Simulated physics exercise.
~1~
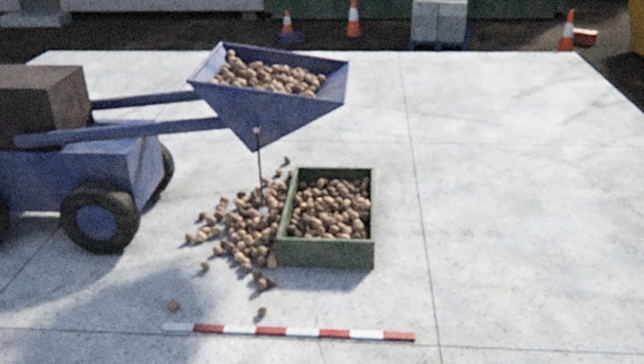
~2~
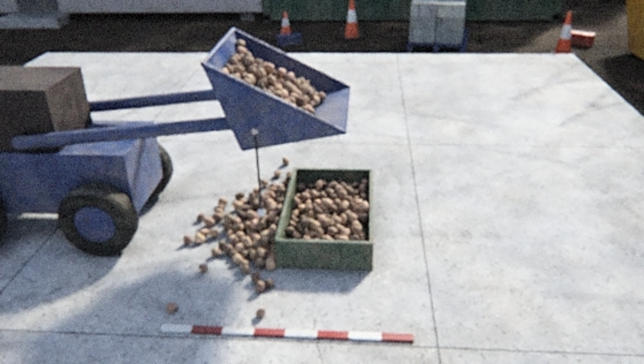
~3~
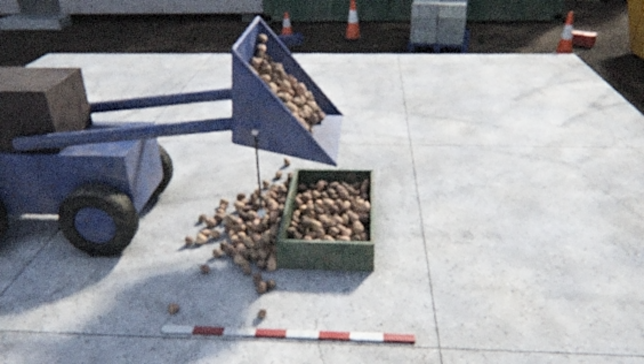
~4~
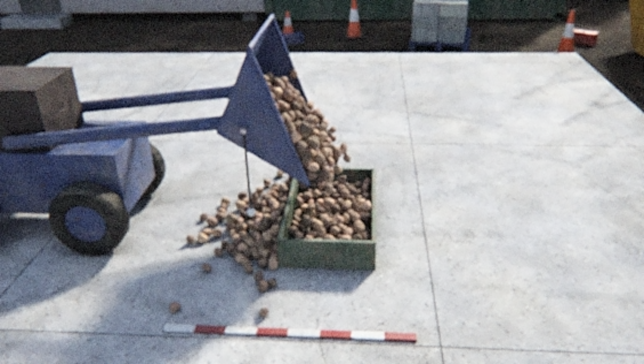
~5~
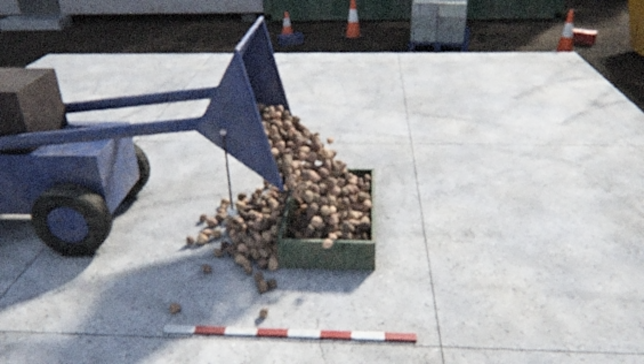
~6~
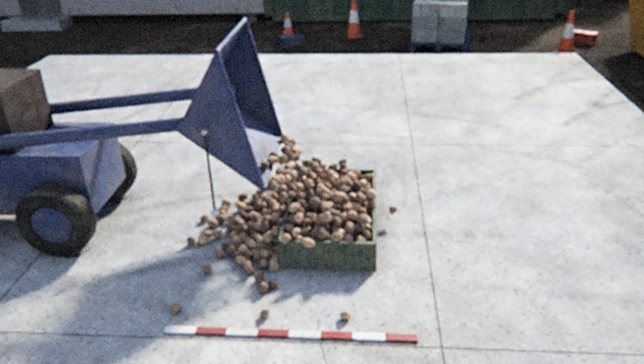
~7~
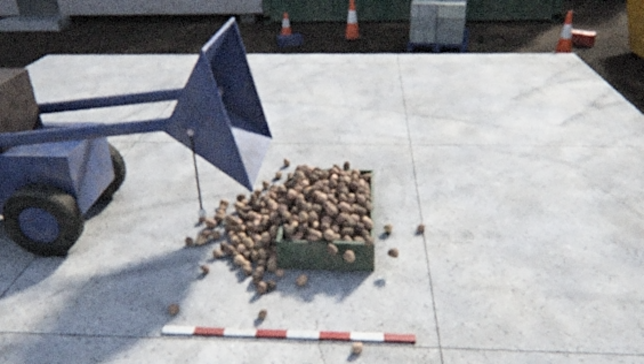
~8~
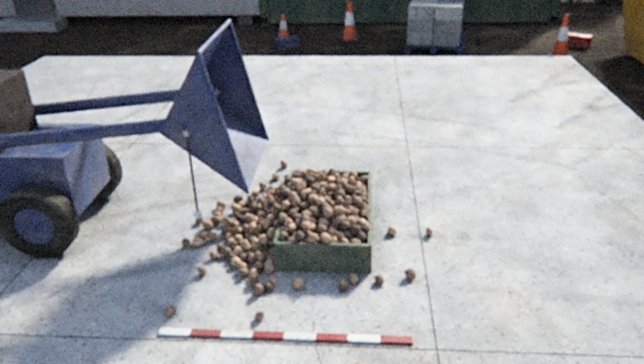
Blue loader tipping a bucket of brown stones into a green bin, backing away left, leaving it heaped and stones scattered around.
